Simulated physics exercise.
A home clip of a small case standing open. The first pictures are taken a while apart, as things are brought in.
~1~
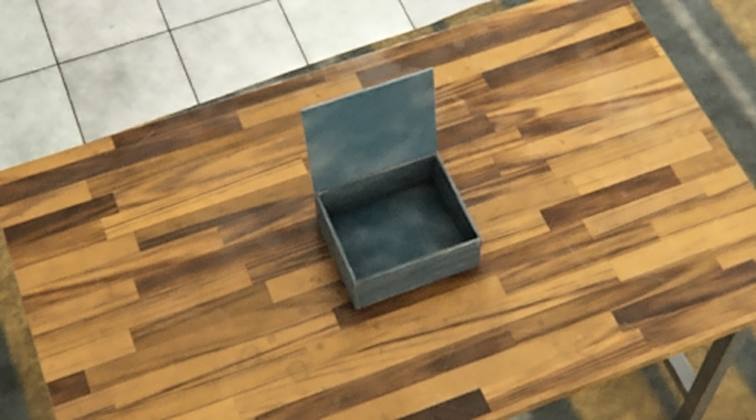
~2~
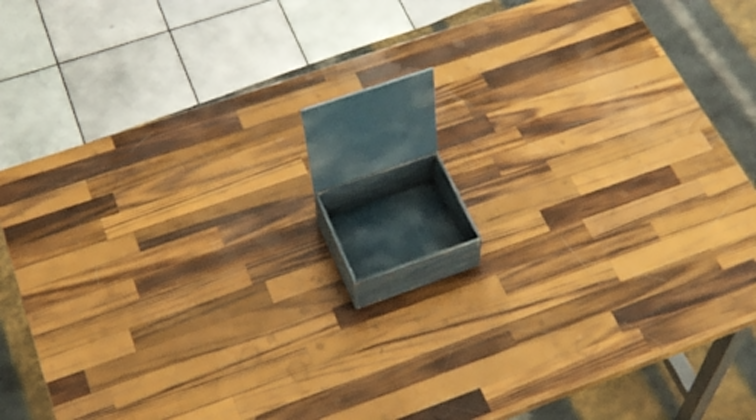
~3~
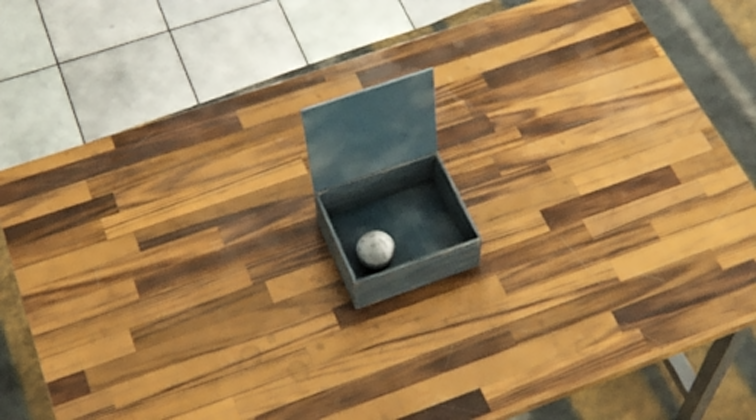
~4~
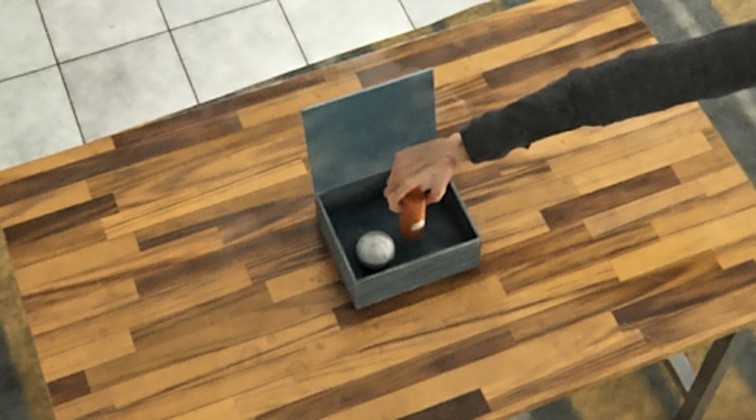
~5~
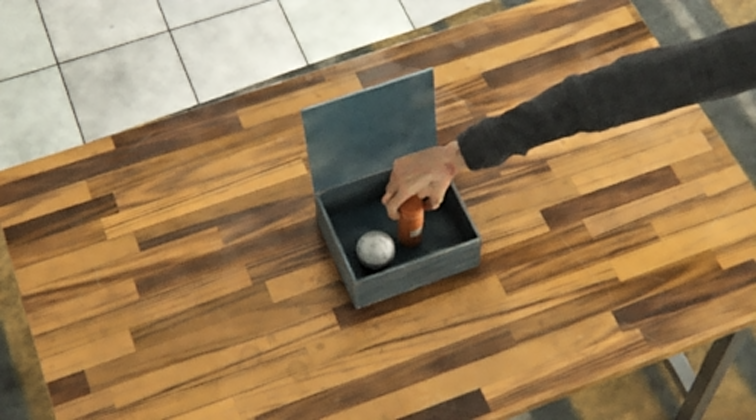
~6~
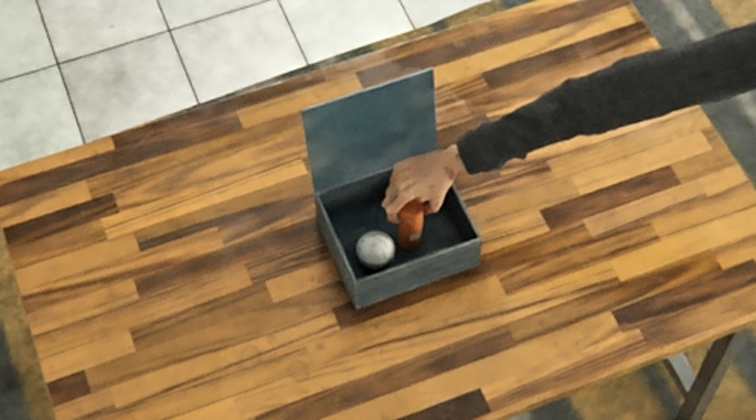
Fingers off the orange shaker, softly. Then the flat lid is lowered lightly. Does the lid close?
It is held up.
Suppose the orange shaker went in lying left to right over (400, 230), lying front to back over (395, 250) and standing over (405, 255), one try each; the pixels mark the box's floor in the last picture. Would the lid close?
In the first case it sits on the rim; in the second case it sits on the rim; in the third case it will not close.
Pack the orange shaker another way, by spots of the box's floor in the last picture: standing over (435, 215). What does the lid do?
Then it stays ajar.
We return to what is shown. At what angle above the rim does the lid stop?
About 18°.
Then, 1.20 s later than the last frame, lid starting down.
Then, 1.60 s later than the last frame, lid 59° above the rim.
Then, 1.90 s later than the last frame, lid 34° above the rim.
When it is over, lid 19° above the rim; both as before. End places, in pixels of the last picture, orange shaker near (410, 224).
